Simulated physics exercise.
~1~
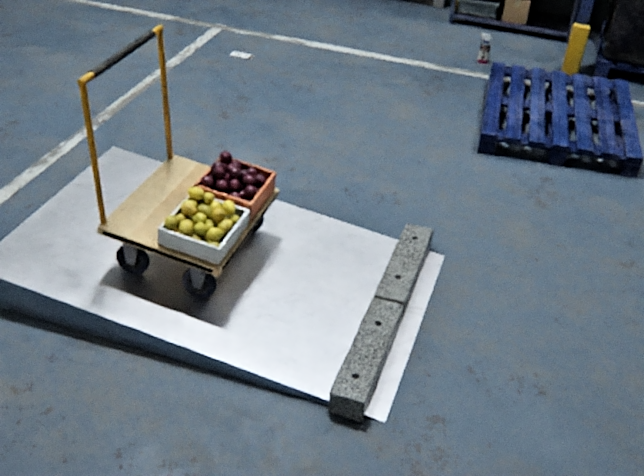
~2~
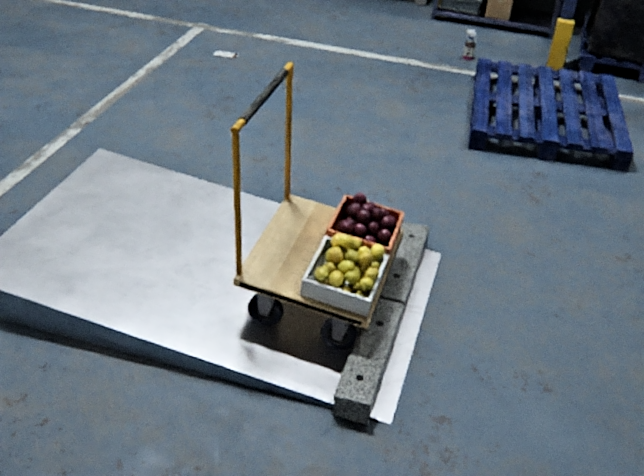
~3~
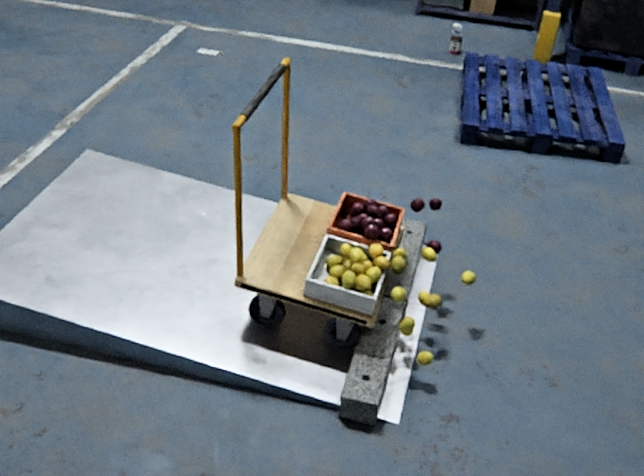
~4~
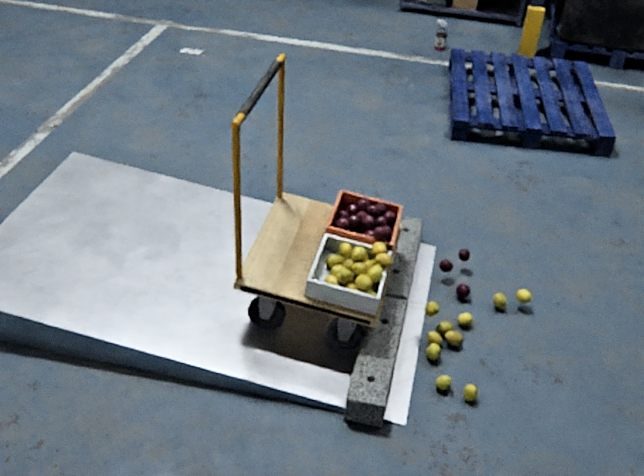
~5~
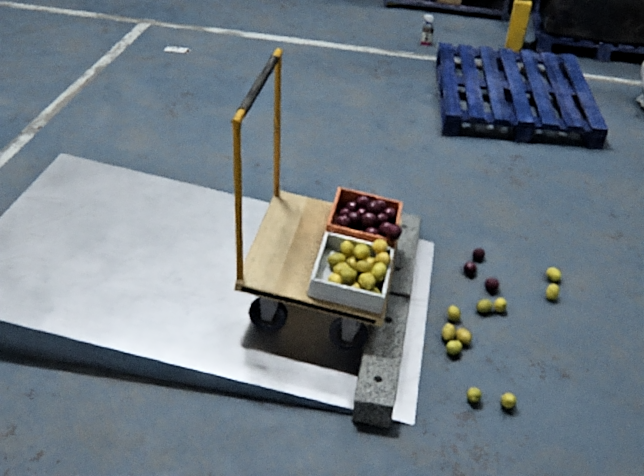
On a blue-grey floor, a trolley rolling down a white ramp stops at a kerb, spilling some lemons and red onions ahead.
